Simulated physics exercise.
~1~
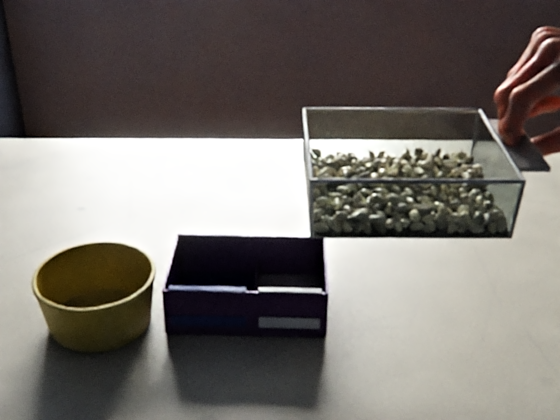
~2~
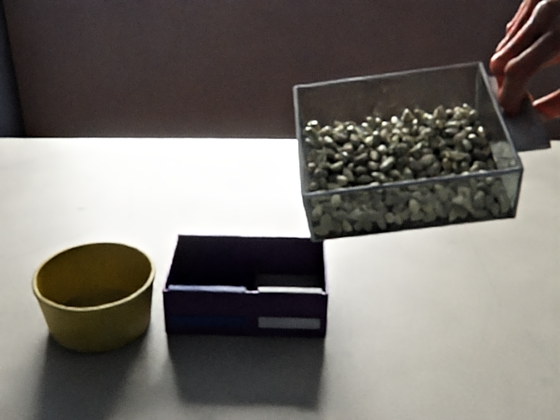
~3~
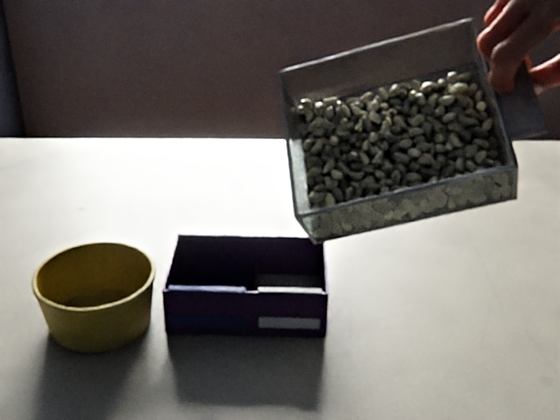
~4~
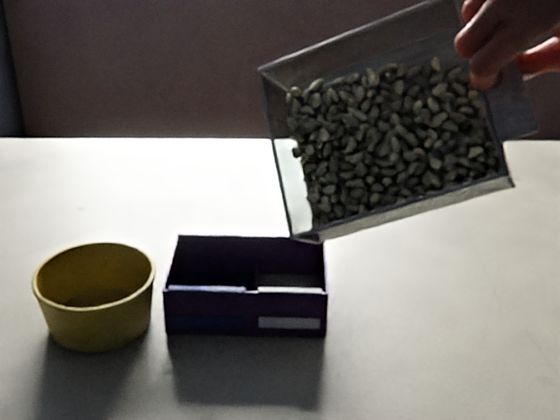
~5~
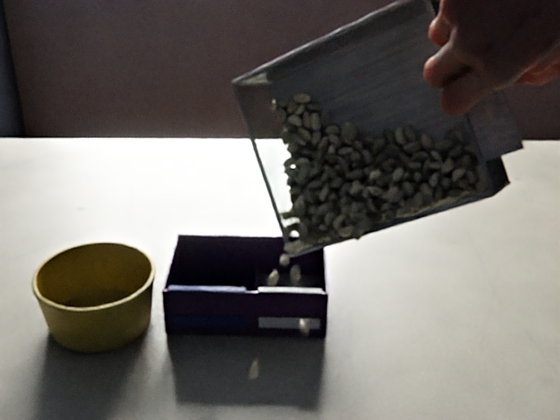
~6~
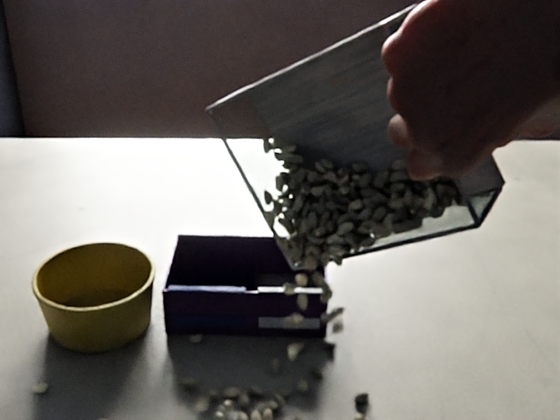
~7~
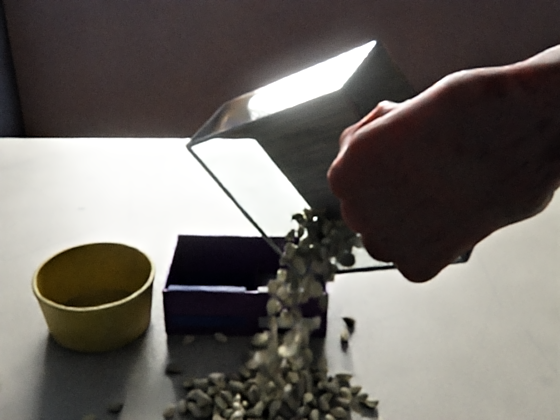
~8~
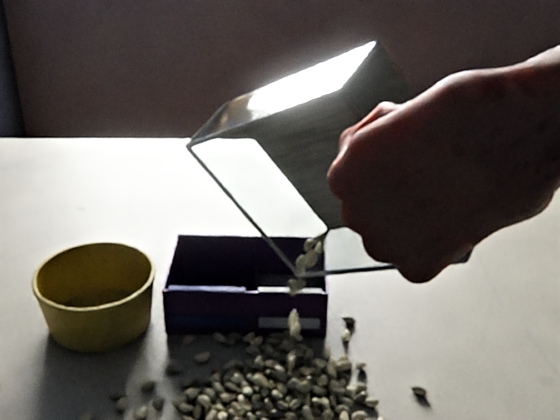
Pale beans spilling from a clear box tilted by a hand, missing the dark box and yellow dish and piling on the table.
